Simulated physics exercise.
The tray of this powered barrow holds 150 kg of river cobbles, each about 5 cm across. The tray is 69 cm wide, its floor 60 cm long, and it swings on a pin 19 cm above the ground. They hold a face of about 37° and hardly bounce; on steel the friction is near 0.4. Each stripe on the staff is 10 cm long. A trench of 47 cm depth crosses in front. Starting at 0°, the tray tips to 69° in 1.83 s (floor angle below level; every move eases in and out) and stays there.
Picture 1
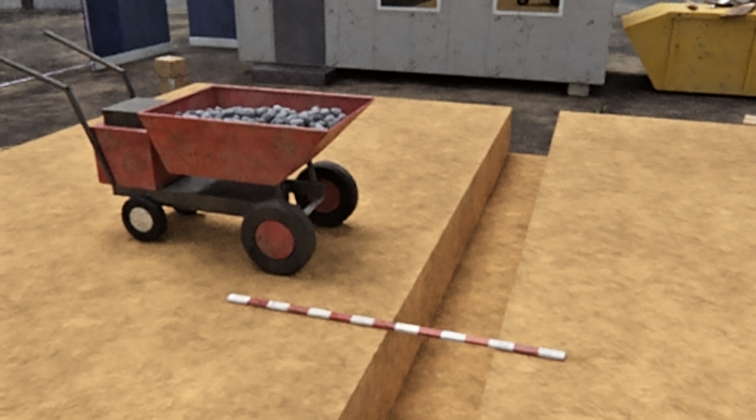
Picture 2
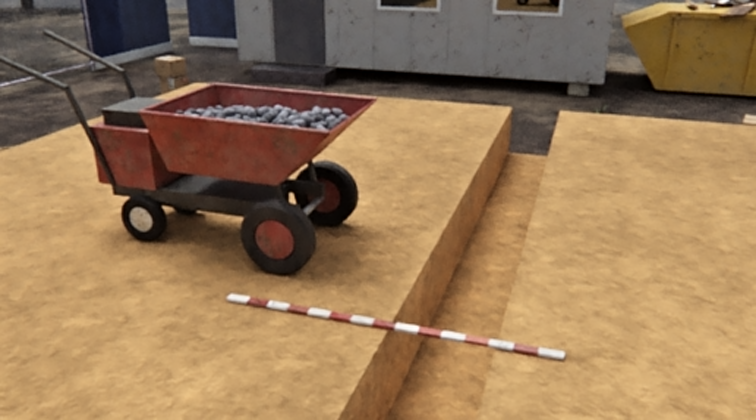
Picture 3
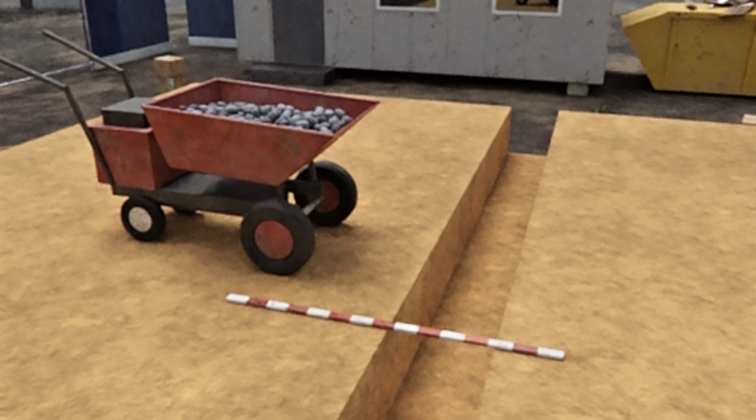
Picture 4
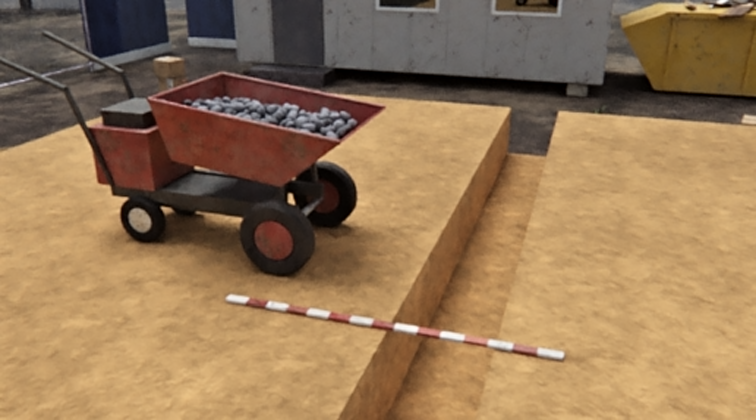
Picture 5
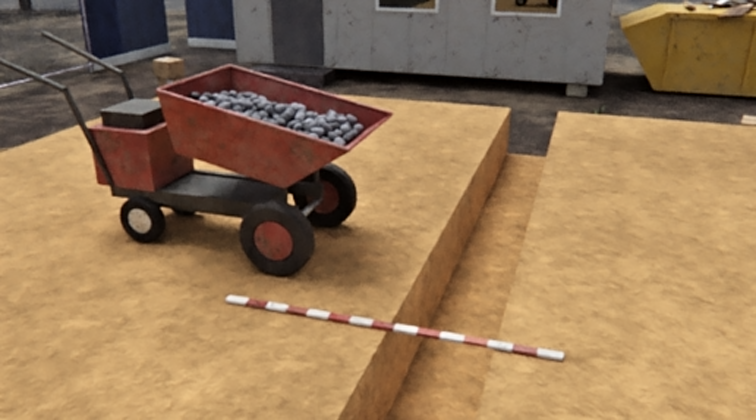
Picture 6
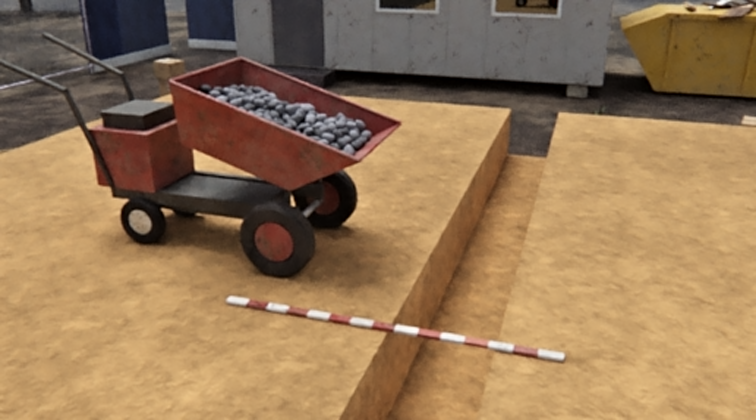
We see a red wheeled barrow loaded with grey stones standing on sandy ground beside a trench, with a red-and-white staff lying across it; the tray gradually tilts forward, its rear rising while the stones stay inside.
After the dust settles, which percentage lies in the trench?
Some 100 per cent of it.
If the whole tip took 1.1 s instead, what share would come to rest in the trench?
In that case some 100 per cent.
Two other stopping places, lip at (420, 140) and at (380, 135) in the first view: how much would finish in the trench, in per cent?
Near 40 per cent from the first place, 85 from the second.
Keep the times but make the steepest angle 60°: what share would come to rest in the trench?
In that case some 100 per cent.
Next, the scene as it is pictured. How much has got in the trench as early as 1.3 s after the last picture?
Some 60 per cent.
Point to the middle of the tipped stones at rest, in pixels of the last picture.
Their middle is at about (470, 339).
Then, 0.8 s after the last picture the floor is at 58°, 100 % in the tray; the foremost stones are at (422, 216).
Then, 1.3 s after the last picture the floor is at 69°, 42 % in the tray, 58 % in the trench; the foremost stones are at (499, 362).
Then, 1.7 s after the last picture the floor is at 69°, 13 % in the tray, 86 % in the trench; the foremost stones are at (503, 345).
Then, 3.6 s after the last picture the floor is at 69°, 0 % in the tray, 100 % in the trench; the foremost stones are at (502, 347).
